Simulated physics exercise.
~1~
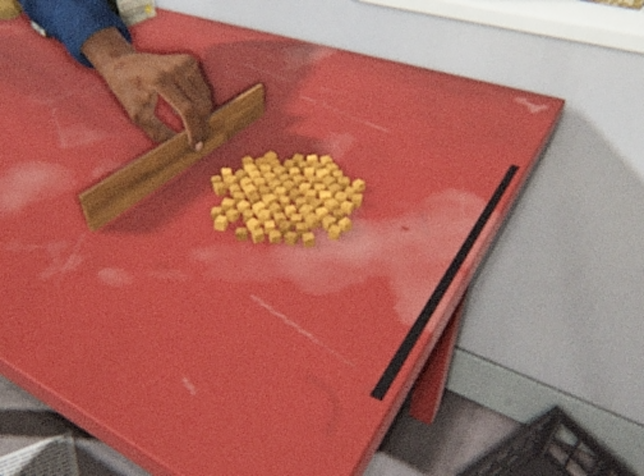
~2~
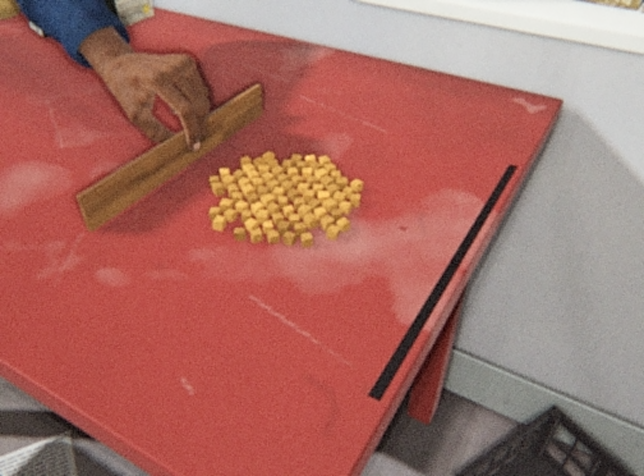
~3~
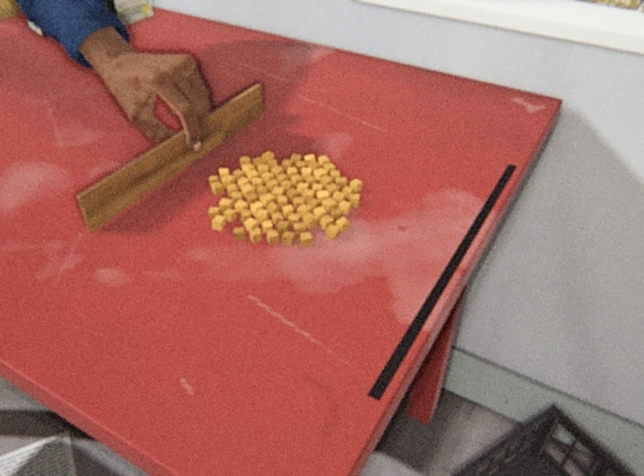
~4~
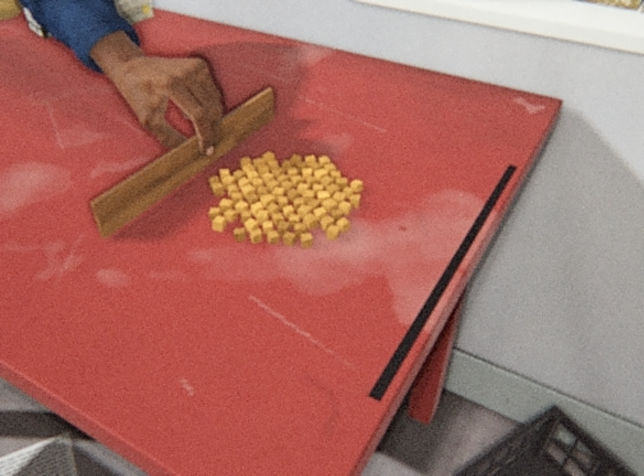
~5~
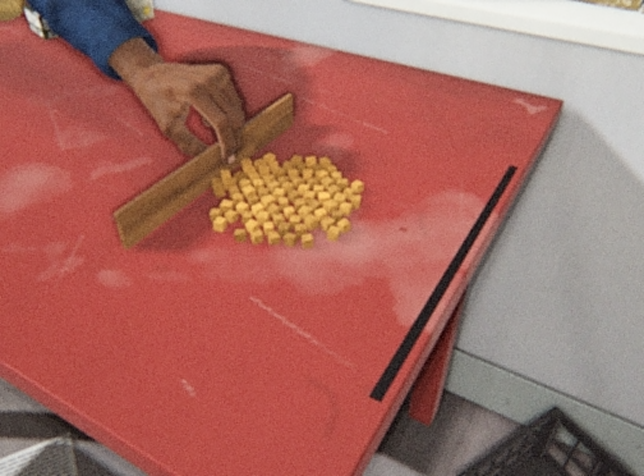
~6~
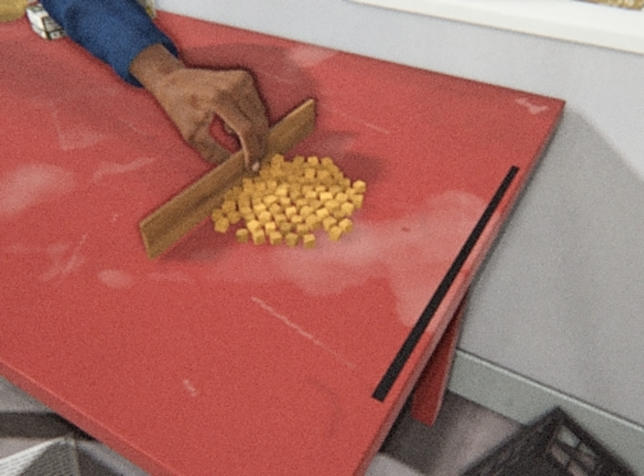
At first, a hand holds a strip of wood still on a red table, to the left of a loose heap of small yellow cubes, with black tape near the table's right edge. Then the hand slides the strip rightward until it meets the heap's left side, bunching the nearest cubes slightly.
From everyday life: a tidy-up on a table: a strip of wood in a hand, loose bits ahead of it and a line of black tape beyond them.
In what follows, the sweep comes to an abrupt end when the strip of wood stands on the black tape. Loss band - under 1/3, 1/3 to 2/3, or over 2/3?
Over the end goes upwards of two thirds.
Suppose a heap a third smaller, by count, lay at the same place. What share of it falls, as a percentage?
I'd say close to 100 %.
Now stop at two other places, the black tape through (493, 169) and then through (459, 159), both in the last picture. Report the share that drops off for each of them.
About 60 per cent, then 0 per cent.
Soon, strip of wood still moving, near (350, 188); heap all on the table, its front near (438, 215).
A while on, strip of wood stopped at the black tape; heap most over the edge.
Towards the end, strip of wood stopped at the black tape; heap all over the edge.
Finally, strip of wood stopped at the black tape; heap all over the edge.
